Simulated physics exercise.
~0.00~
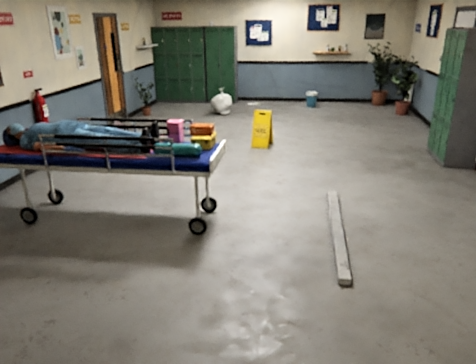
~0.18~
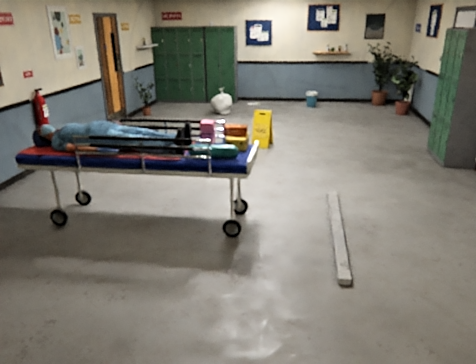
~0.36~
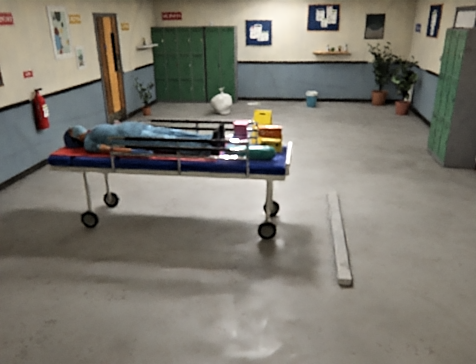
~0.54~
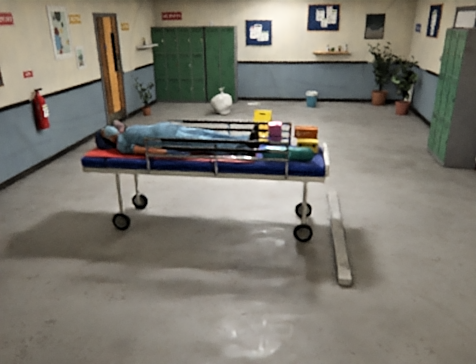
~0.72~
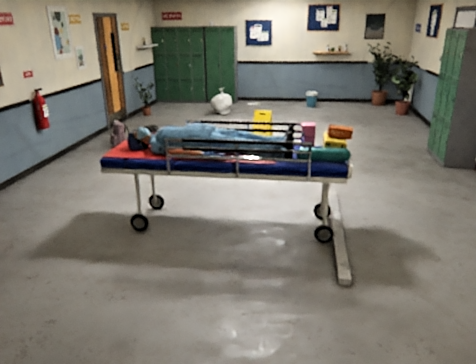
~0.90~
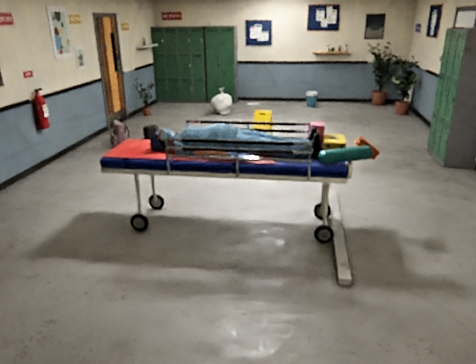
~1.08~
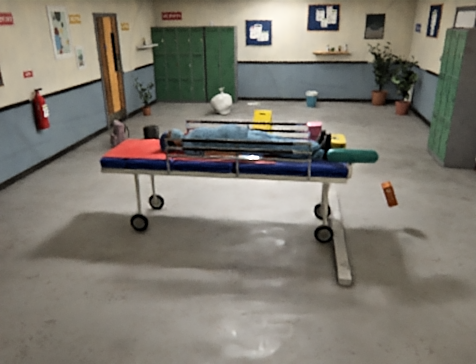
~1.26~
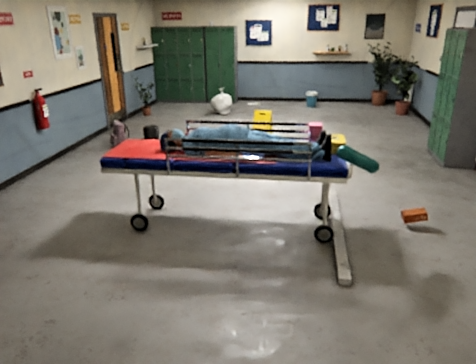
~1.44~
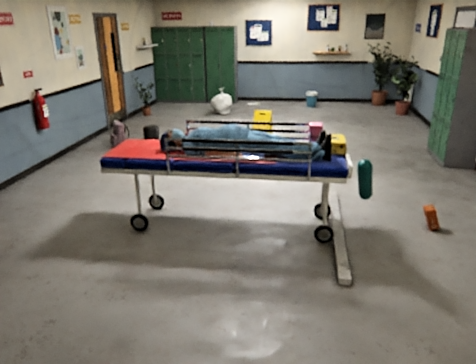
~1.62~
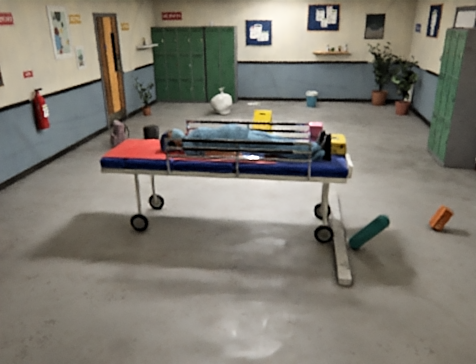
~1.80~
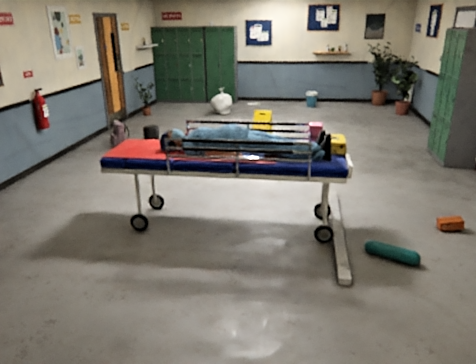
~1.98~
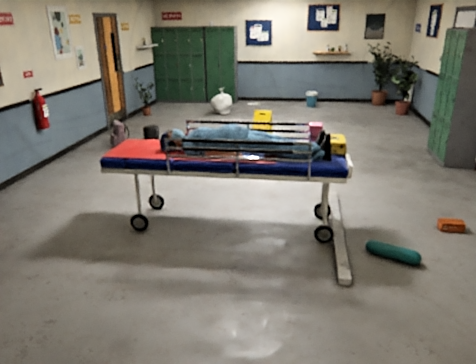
Hospital trolley carrying a lying figure rolls right and stops at a floor sill, an orange box and green cylinder dropping off.
